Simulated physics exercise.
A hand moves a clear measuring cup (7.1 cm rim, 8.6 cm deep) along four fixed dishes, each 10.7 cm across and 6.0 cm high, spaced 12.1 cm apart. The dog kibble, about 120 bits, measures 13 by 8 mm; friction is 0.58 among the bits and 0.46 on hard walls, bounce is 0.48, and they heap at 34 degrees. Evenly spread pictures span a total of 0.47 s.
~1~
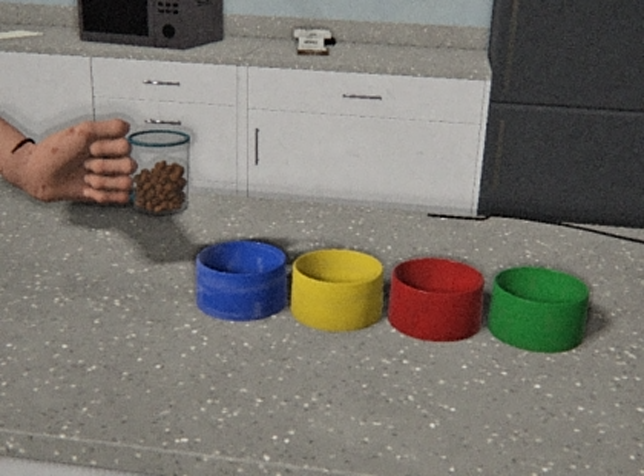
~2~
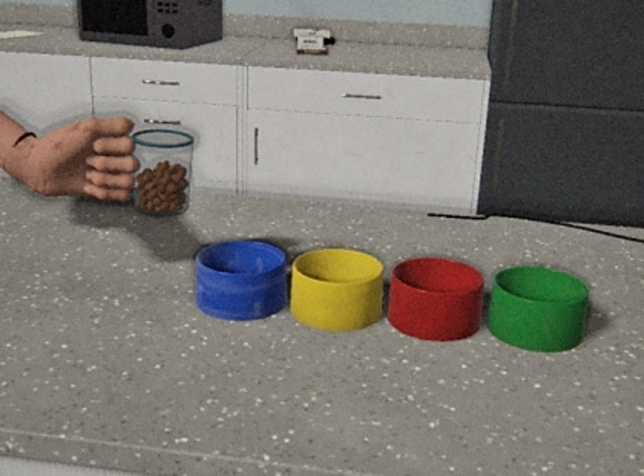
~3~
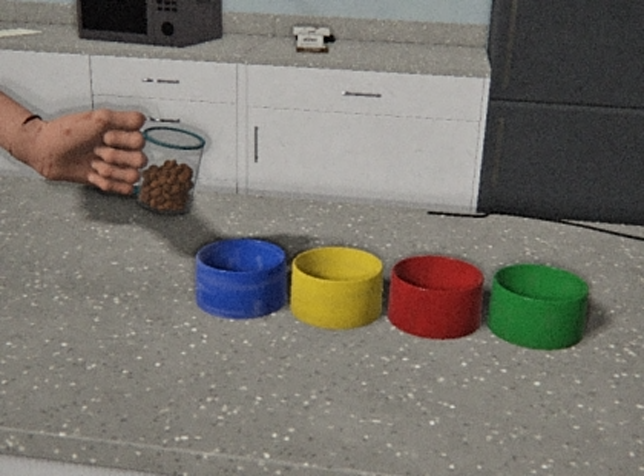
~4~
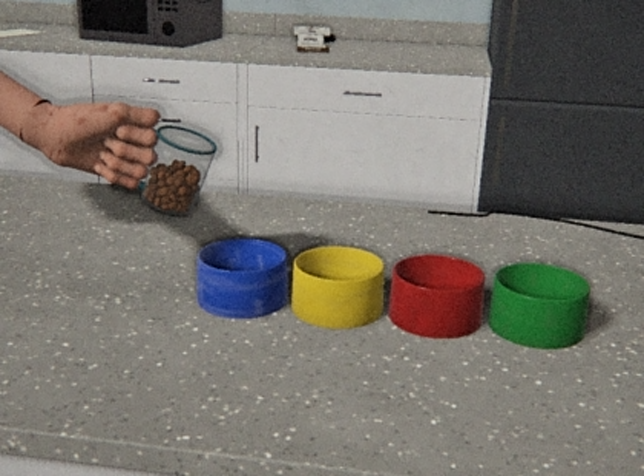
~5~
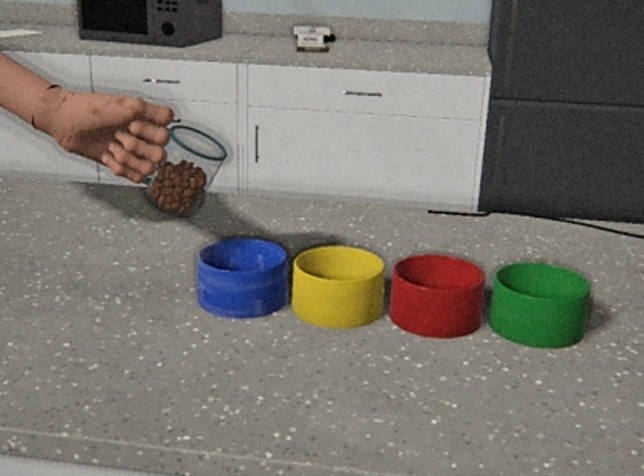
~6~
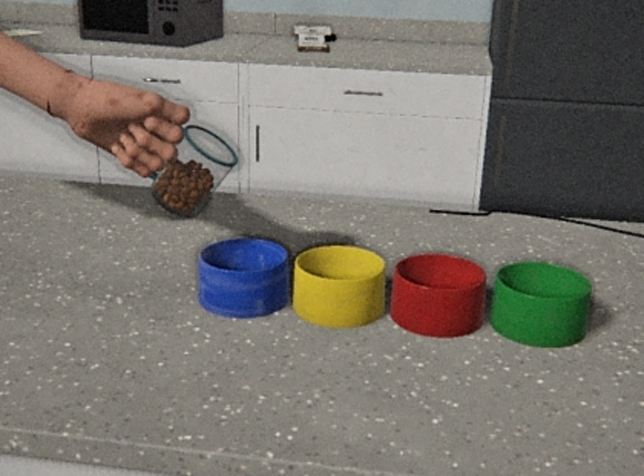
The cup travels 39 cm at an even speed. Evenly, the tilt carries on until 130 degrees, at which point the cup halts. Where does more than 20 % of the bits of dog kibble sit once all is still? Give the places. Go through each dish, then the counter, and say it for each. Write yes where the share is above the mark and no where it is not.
Red: No, blue: No, green: No, yellow: Yes, counter: No.
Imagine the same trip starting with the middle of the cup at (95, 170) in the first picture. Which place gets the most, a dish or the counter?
The largest share ends at blue.
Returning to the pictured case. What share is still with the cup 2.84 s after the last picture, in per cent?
0 %.
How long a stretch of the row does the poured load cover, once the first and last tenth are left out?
I'd put it near 6 cm.
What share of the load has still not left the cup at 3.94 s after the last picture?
Close to 0 per cent of the load, I'd guess.
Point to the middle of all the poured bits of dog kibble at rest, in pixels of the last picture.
Somewhere near (341, 295) in the last picture.
Then, 1.71 s after the last picture, tilt 130 degrees; cup holds 0 %, yellow 100 %.
Then, 2.84 s after the last picture, tilt 130 degrees; cup holds 0 %, yellow 100 %.
Then, 3.94 s after the last picture, tilt 130 degrees; cup holds 0 %, yellow 100 %.
In the end, red 0 %, blue 0 %, green 0 %, yellow 100 %, counter 0 %.
